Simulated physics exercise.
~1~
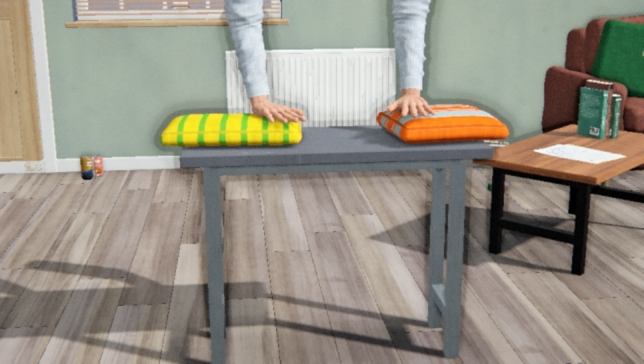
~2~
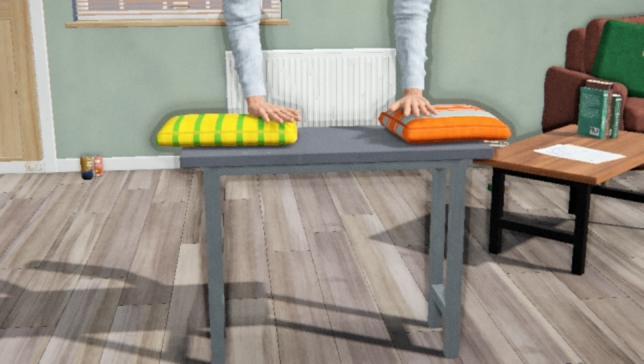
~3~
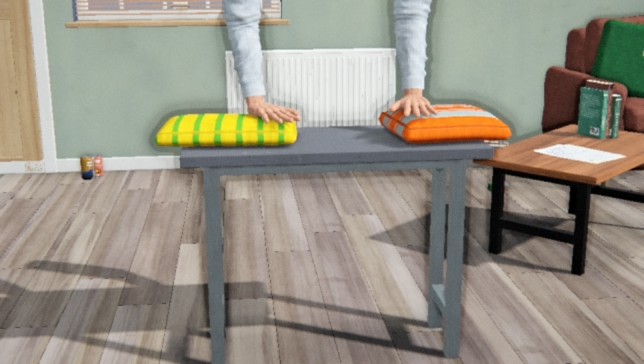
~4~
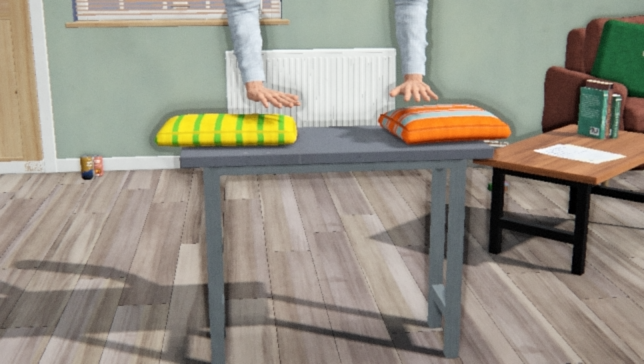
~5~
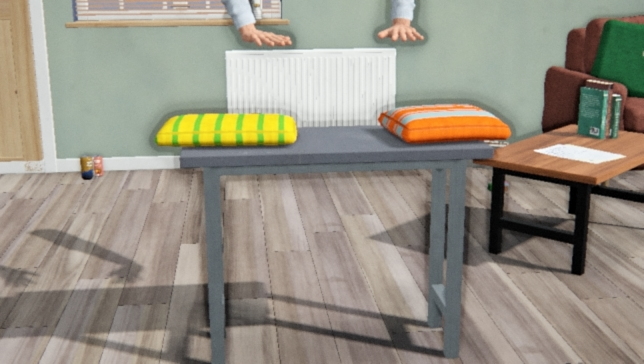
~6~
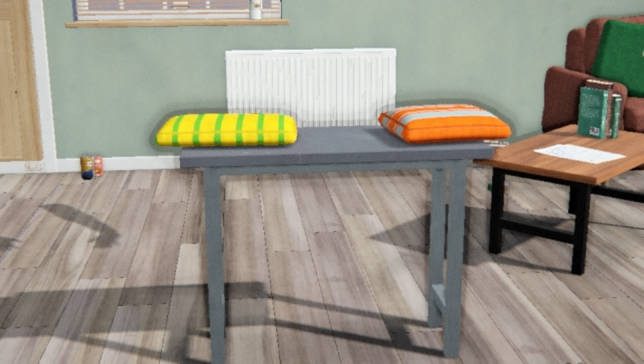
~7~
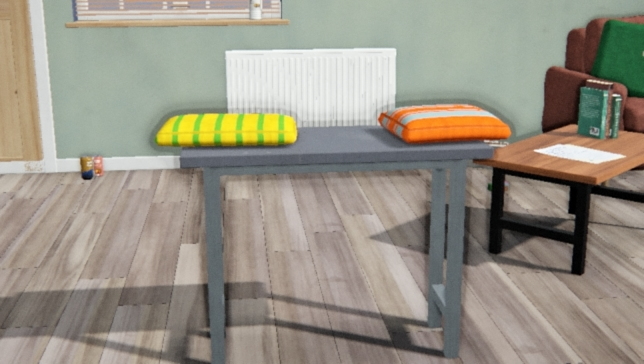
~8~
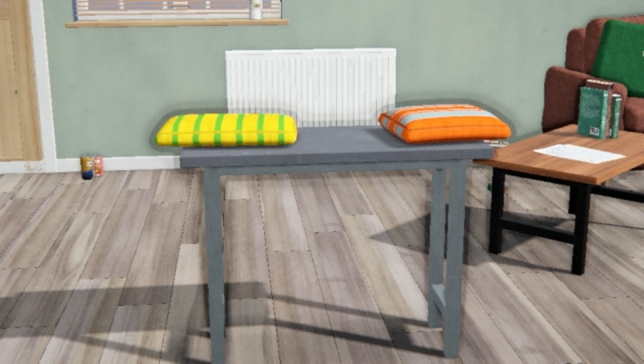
The video shows two hands resting on a yellow striped pillow at left and an orange cushion at right on a gray table. The hands lift off and withdraw upward out of view, while the pillow and cushion remain in place on the tabletop.
